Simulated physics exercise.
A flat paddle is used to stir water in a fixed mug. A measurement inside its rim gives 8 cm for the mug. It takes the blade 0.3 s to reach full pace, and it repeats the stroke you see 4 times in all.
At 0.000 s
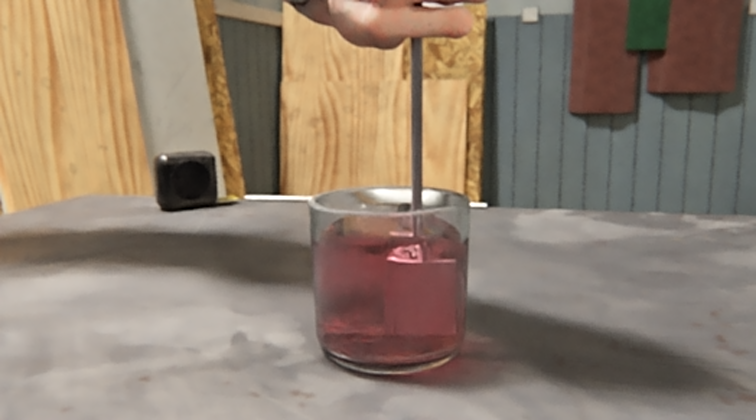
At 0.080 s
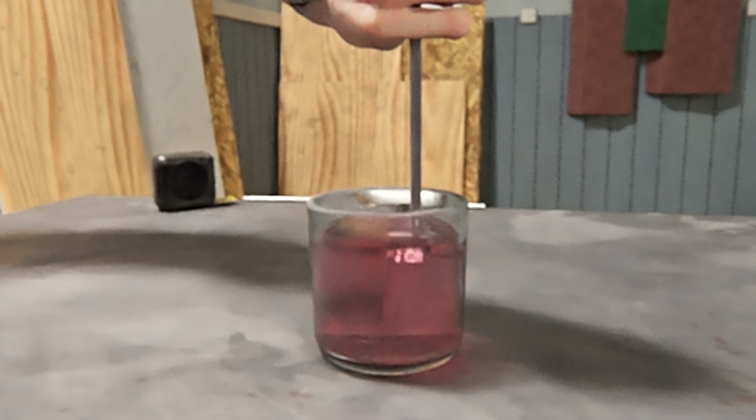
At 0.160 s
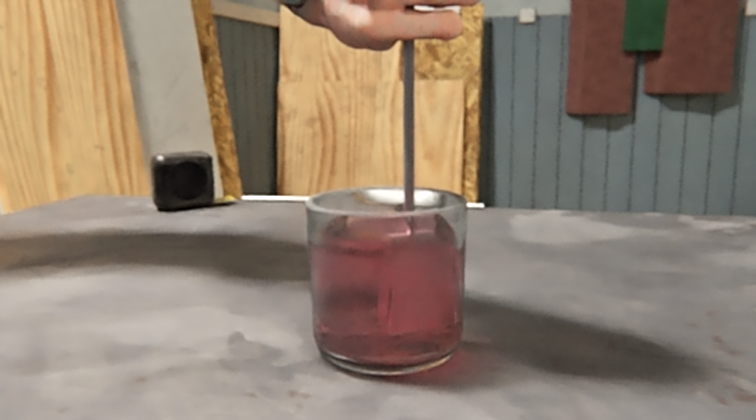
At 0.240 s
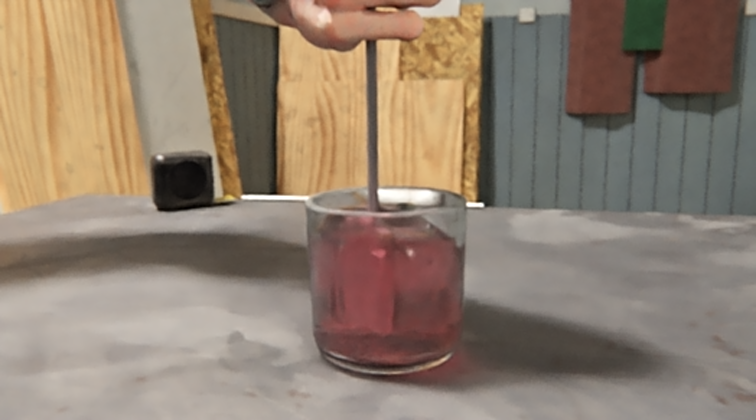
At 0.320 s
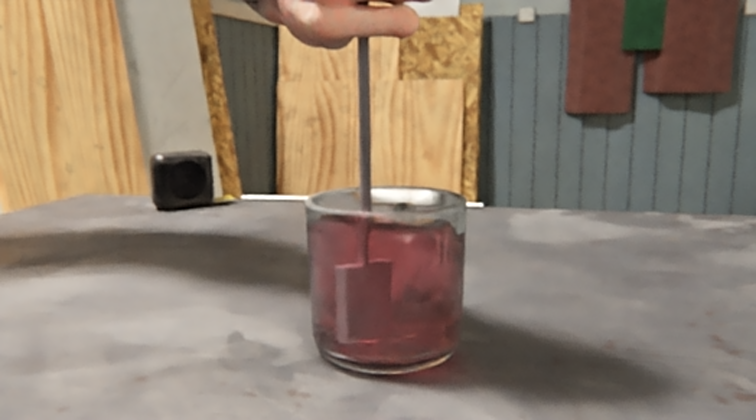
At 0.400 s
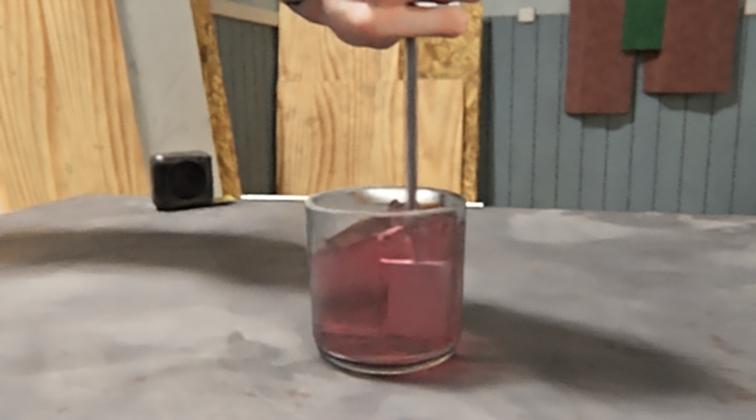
A hand holding a thin rod with a flat blade stirs reddish liquid in a clear glass mug on a grey surface, shifting slightly left and then back right as the liquid swirls and its surface tilts.
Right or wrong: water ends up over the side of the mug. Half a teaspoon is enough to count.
Right.
Then, 0.64 s in, 0 ml is over the rim.
Then, 0.88 s in, 1 ml is over the rim.
Then, 1.12 s in, 4 ml is over the rim.
Then, 1.36 s in, 5 ml is over the rim.
Finally, 5 ml is over the rim.
